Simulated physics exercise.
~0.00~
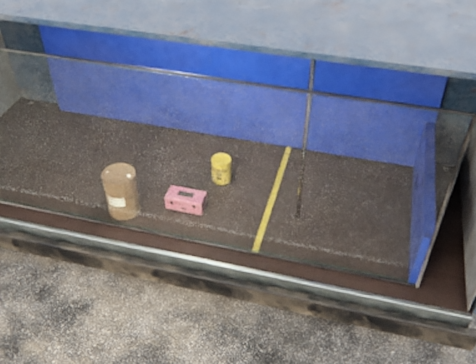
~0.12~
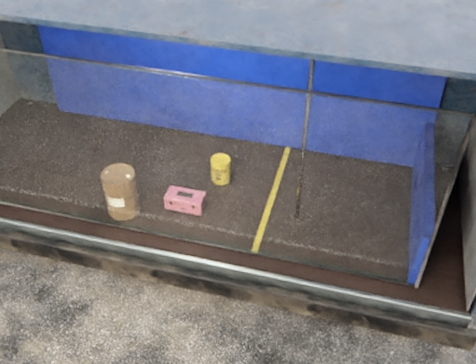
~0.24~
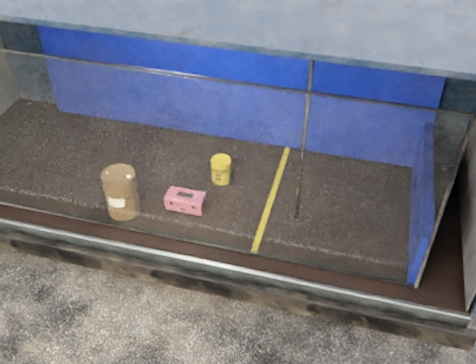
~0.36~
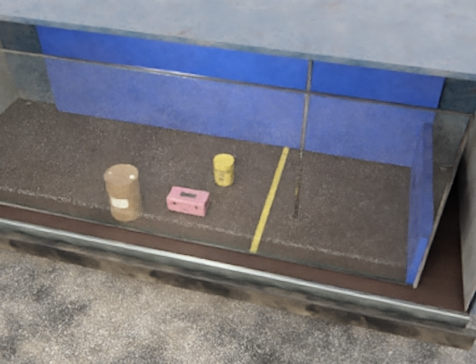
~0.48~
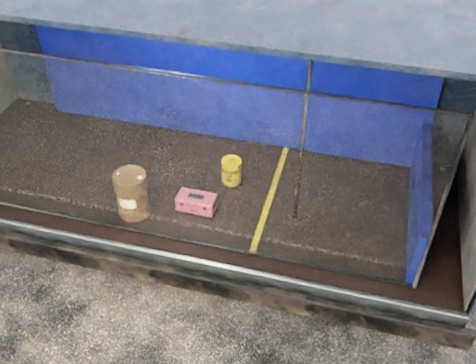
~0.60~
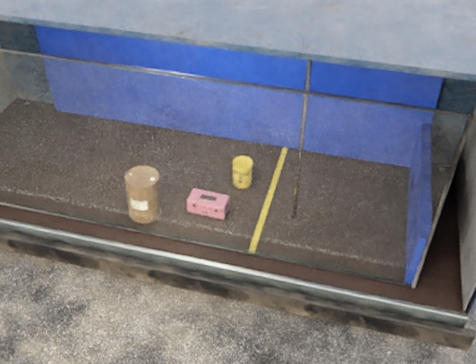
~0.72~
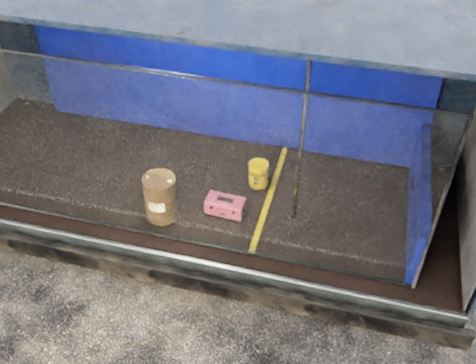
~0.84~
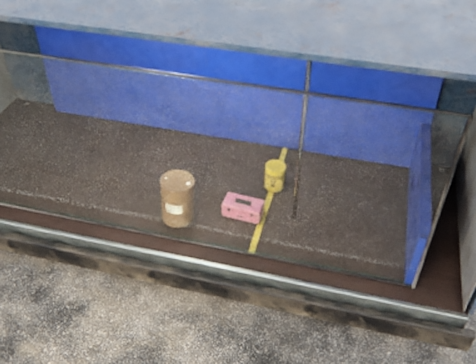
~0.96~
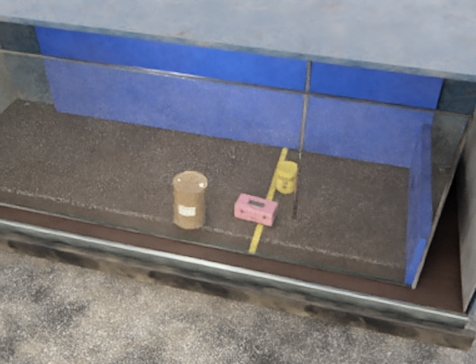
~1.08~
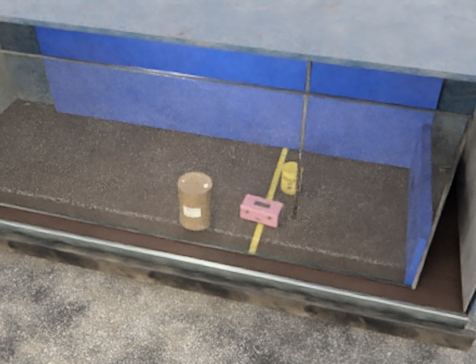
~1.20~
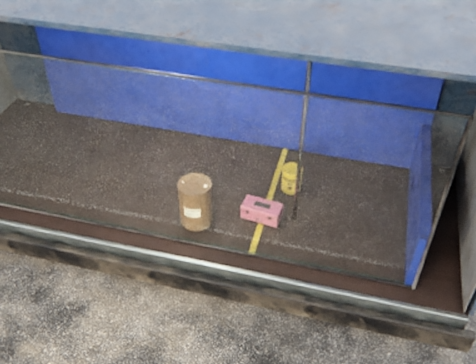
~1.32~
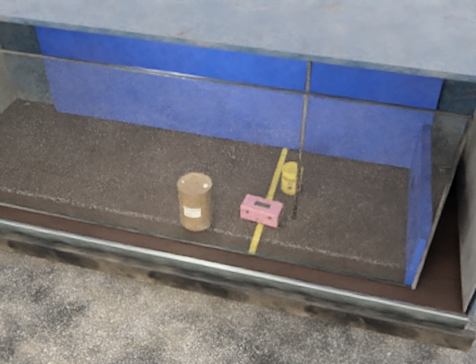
A pink toolbox, a brown drum and a yellow bucket rest left of a yellow line in a glass-fronted bay, then slide right together and stop, all upright, with the bucket past the line, the toolbox overlapping it and the drum still short of it.
